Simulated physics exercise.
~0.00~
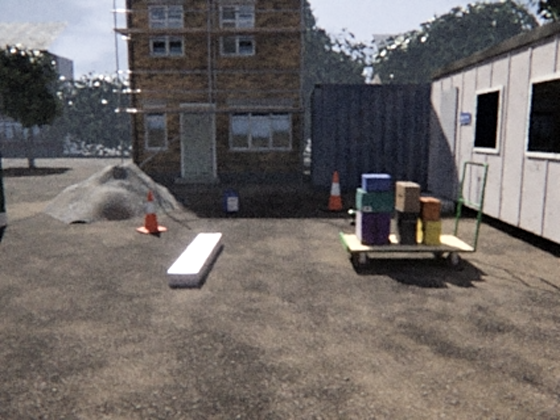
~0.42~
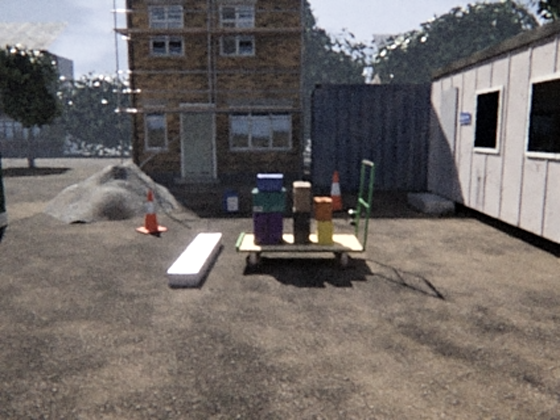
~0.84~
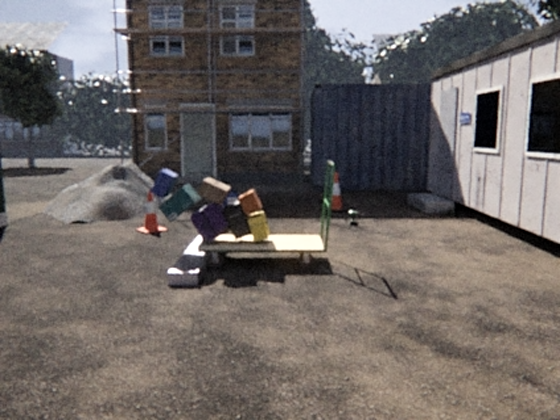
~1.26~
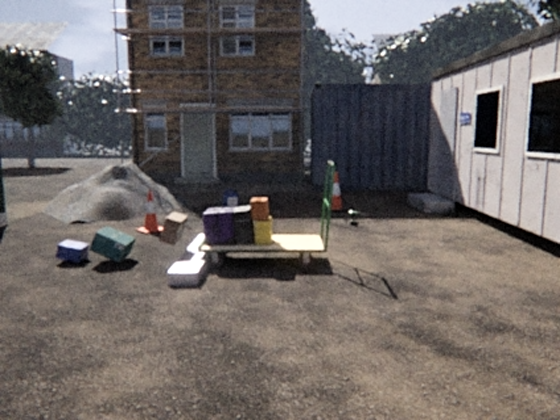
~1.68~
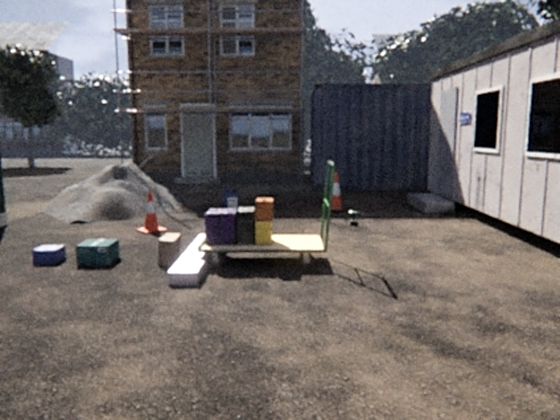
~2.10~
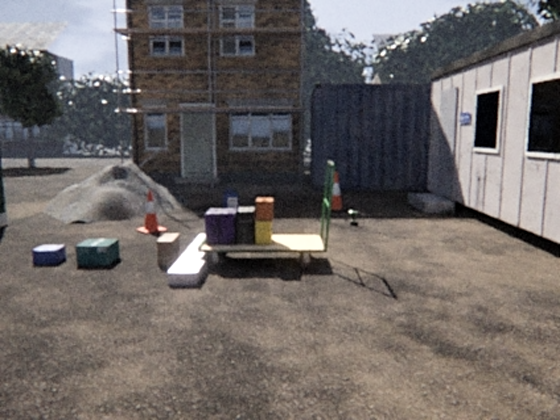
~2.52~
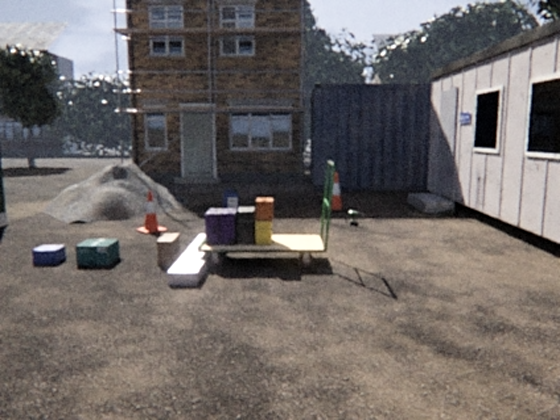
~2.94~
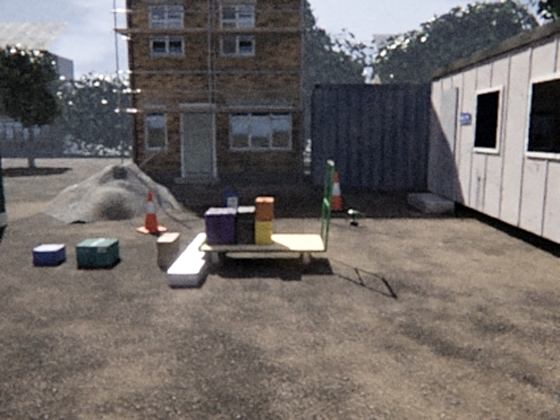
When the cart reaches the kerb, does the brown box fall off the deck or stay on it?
The brown box falls off the deck. It tips over the front as the cart stops and ends upside down on the ground, just left of the kerb.
A flat cart with a green handle and a load of coloured boxes rolls left across a dirt yard towards a low white kerb, in front of a brick building. It stops at the kerb, and the load pitches forward, with the blue, teal and brown boxes tipping out over the front. The blue and teal boxes tumble to the ground on the left, while the brown one drops close to the kerb. The orange and yellow boxes, which had leaned, settle upright again. At the end three boxes lie on the ground, and the purple, black, yellow and orange ones remain on the motionless cart.
